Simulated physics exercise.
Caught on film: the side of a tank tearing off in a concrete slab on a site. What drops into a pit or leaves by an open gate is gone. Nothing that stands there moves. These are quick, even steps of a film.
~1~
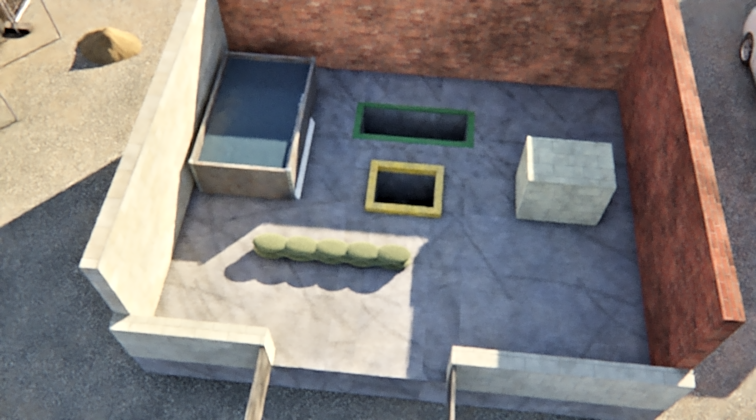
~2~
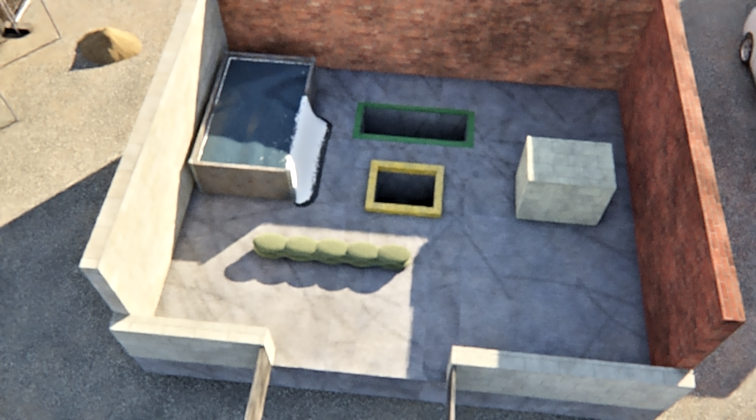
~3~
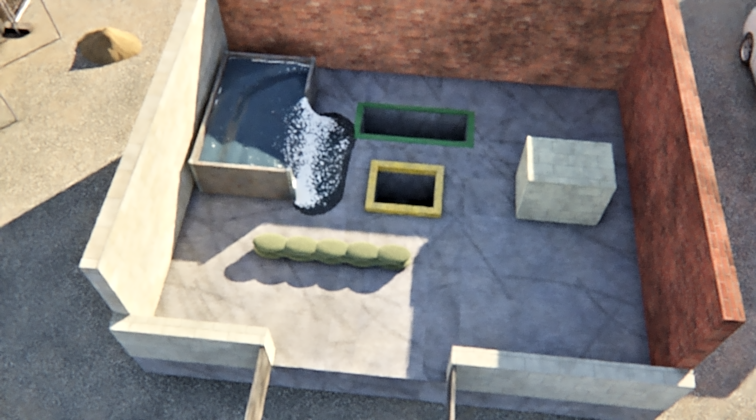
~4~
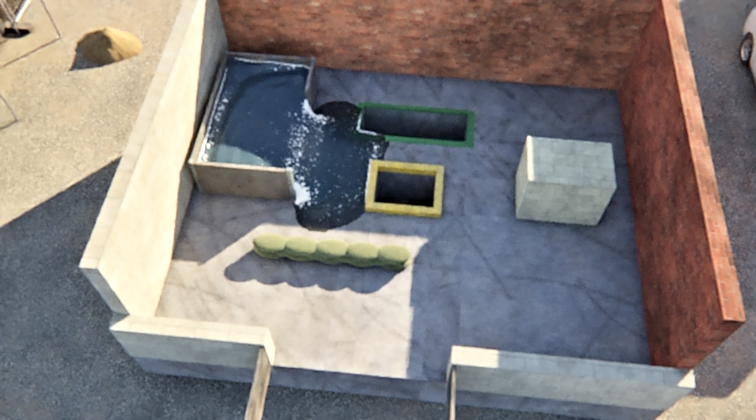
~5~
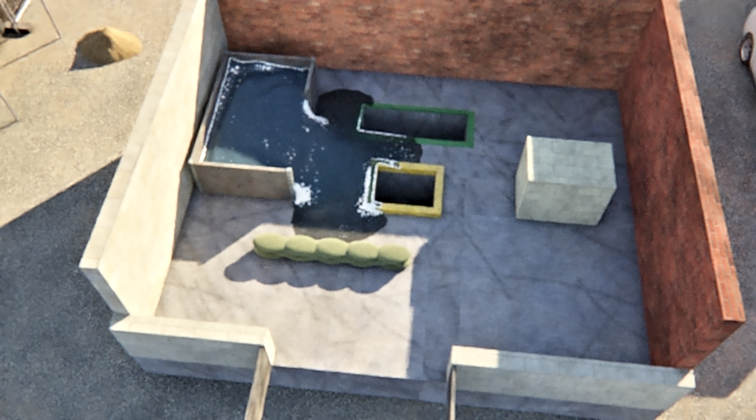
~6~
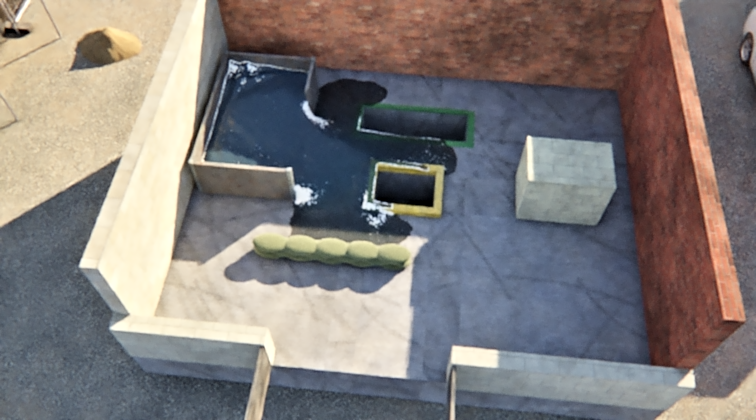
The video shows a water tank in a walled concrete yard losing its right side, and water pouring out across the slab, spreading rightward around the green-edged and yellow-edged pits and reaching toward the row of green bushes.
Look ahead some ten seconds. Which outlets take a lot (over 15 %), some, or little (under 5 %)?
The gate takes not even 5 %; the yellow pit takes above 15 %; the green pit takes above 15 %.
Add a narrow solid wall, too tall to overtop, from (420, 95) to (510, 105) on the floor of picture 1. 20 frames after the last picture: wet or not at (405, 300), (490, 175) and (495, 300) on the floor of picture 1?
In that order: Free of water, under water, awash.
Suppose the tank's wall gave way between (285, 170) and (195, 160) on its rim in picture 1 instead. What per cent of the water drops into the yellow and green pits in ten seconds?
Roughly, in per cent: Yellow 0, green 6.
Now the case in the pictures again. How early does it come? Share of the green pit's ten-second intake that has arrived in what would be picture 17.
Roughly 35 per cent.
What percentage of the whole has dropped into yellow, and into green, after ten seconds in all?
In turn 20 and 28 per cent.
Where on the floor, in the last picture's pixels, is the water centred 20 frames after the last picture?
Close to (398, 181).
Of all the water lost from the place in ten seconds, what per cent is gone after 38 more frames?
Some 85 per cent.
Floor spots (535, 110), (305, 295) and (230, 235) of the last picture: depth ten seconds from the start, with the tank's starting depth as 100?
In that order: 4, 4 and 4 per cent.
A moment on, water covers 25 % of the floor; the gate 0 %, the yellow pit 9 %, the green pit 6 %.
Next, water covers 40 % of the floor; the gate 0 %, the yellow pit 15 %, the green pit 11 %.
Then, water covers 50 % of the floor; the gate 0 %, the yellow pit 18 %, the green pit 16 %.
Later, water covers 70 % of the floor; the gate 0 %, the yellow pit 19 %, the green pit 23 %.
In the end, water covers 90 % of the floor; the gate 2 %, the yellow pit 19 %, the green pit 28 %.
